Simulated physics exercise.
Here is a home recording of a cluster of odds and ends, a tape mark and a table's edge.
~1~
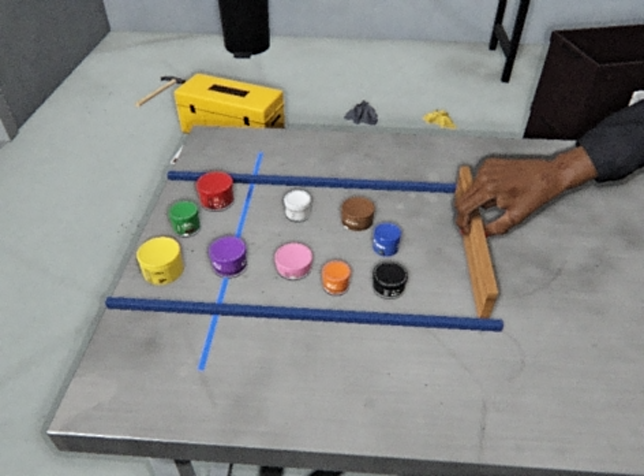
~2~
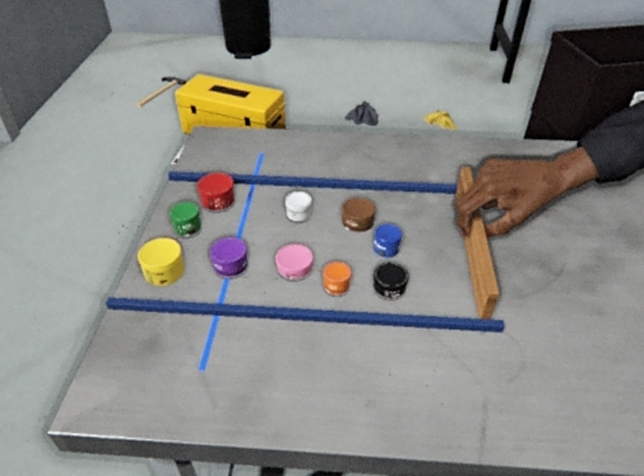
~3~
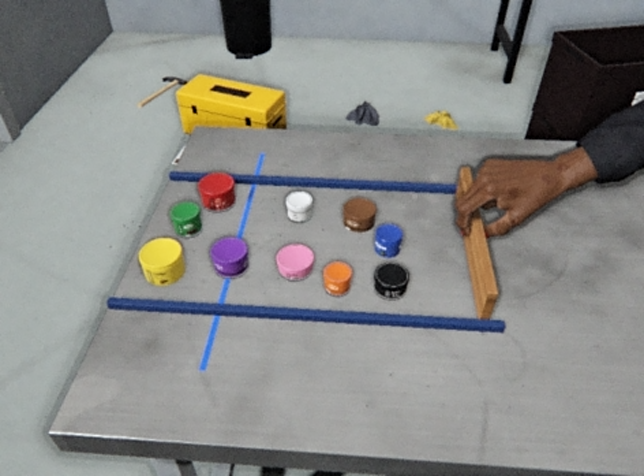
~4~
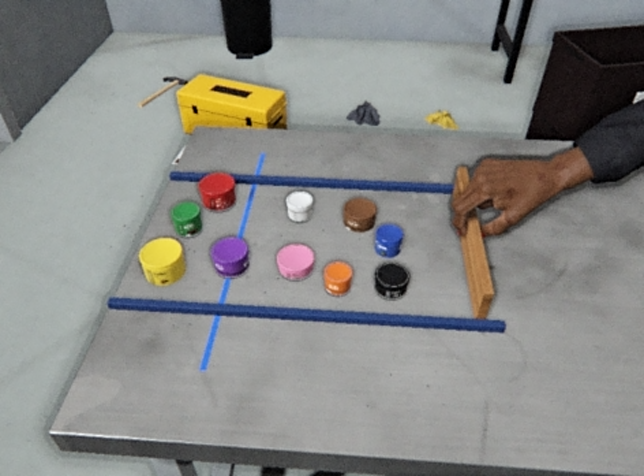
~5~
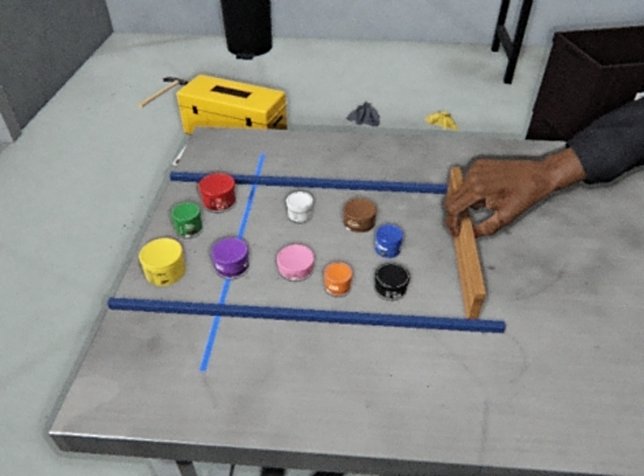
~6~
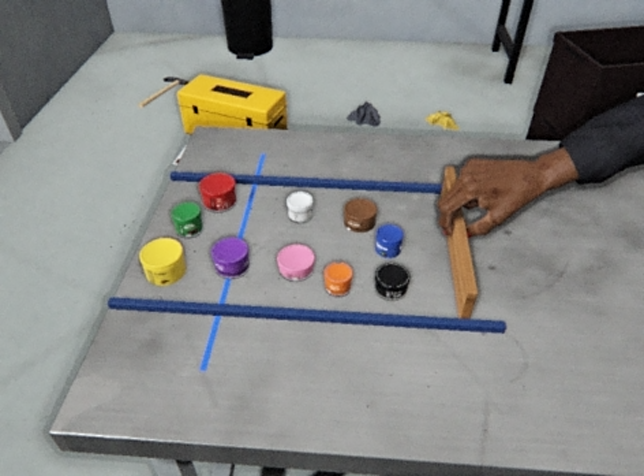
The clip shows small colourful tubs scattered between two blue rods on a metal table, with a blue tape line crossing them, while a hand holds a wooden board upright at the right, then slides it slightly left.
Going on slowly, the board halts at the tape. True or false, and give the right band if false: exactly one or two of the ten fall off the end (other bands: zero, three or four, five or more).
False, zero fall off.
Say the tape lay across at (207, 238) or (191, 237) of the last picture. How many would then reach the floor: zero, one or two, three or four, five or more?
In that order: One or two; one to two.
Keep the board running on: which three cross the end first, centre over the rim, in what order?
It runs the yellow tub, the red tin, and lastly the purple pot.
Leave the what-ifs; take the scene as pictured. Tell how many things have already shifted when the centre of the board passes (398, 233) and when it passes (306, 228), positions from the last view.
I get 2 at the one place and 6 at the other.
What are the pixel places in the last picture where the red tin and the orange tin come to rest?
Approximately (193, 184) for one, approximately (184, 289) for the other.
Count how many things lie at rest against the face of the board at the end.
4 touch it.
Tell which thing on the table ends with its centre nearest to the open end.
It's the yellow tub that is foremost.
Early on, none off yet; yellow tub at rest near (164, 262); green tin at rest near (188, 220); red tin at rest near (219, 193).
Finally, the number that fall off is zero.
